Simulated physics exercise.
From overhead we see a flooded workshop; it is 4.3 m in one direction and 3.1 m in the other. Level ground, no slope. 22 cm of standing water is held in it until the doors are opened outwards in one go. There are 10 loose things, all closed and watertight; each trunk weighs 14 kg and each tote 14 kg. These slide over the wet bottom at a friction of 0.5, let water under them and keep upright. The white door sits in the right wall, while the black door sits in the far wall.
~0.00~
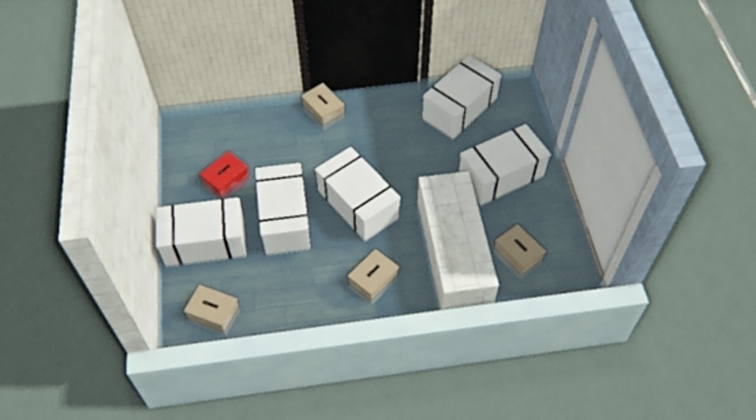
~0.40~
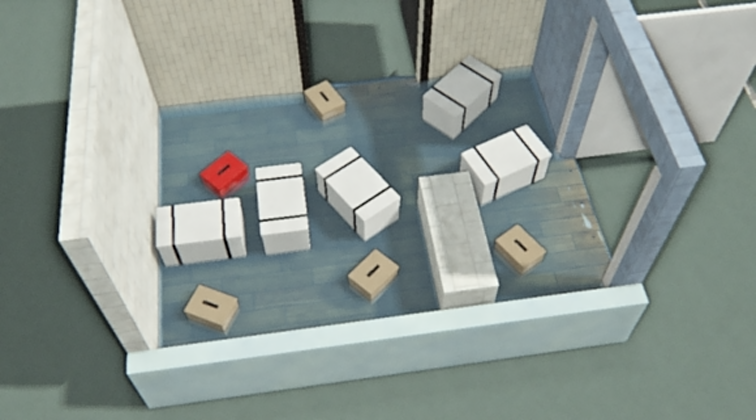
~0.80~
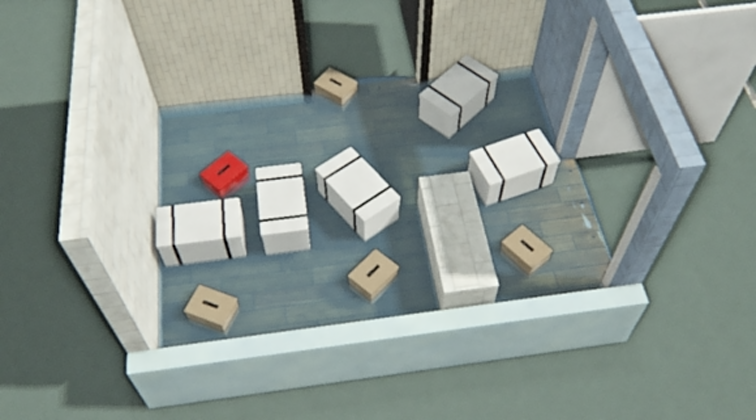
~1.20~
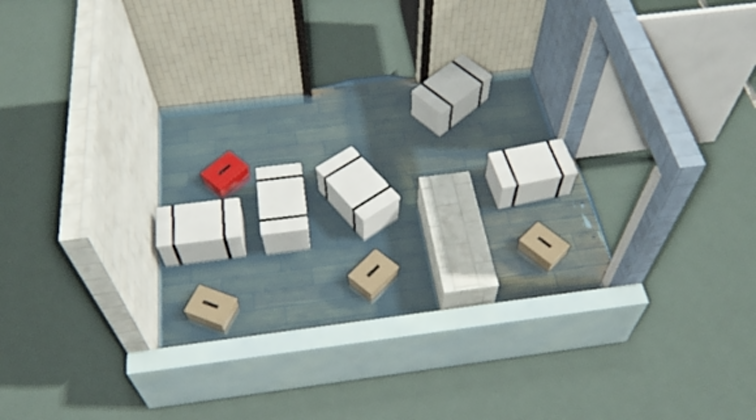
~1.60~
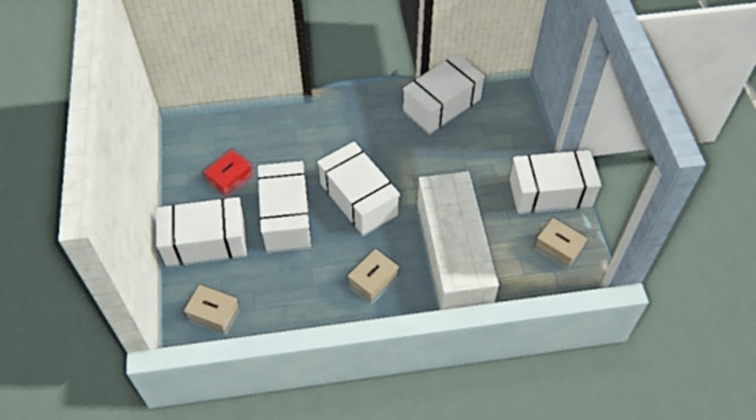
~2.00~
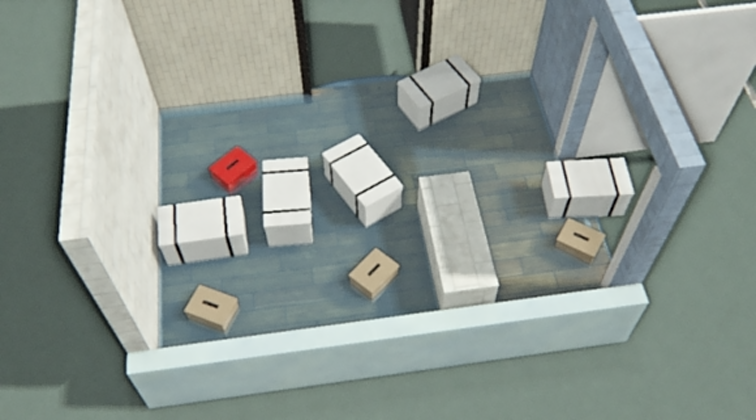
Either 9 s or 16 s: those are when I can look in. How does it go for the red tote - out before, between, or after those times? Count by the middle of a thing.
It gets out after both, or stays.
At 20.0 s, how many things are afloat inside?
At that time the total is 1.
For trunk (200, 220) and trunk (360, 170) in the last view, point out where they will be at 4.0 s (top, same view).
Around (217, 197) and (438, 121).
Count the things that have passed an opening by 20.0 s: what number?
The count by then is 5.
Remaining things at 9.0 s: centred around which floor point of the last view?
They're centred close to (339, 175).
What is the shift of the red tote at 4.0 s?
Displacement near 60 cm.
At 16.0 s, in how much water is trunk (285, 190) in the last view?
Roughly 4 cm.
After 4.0 s the red tote is near (269, 141), 0.6 m from its start, afloat; 3 of 10 are out; 7 afloat.
After 9.0 s the red tote is near (347, 95), 1.7 m from its start, aground; 5 of 10 are out; 2 afloat.
After 16.0 s the red tote is near (347, 94), 1.7 m from its start, aground; 5 of 10 are out; 1 afloat.
After 20.0 s the red tote is near (347, 94), 1.7 m from its start, aground; 5 of 10 are out; 1 afloat.
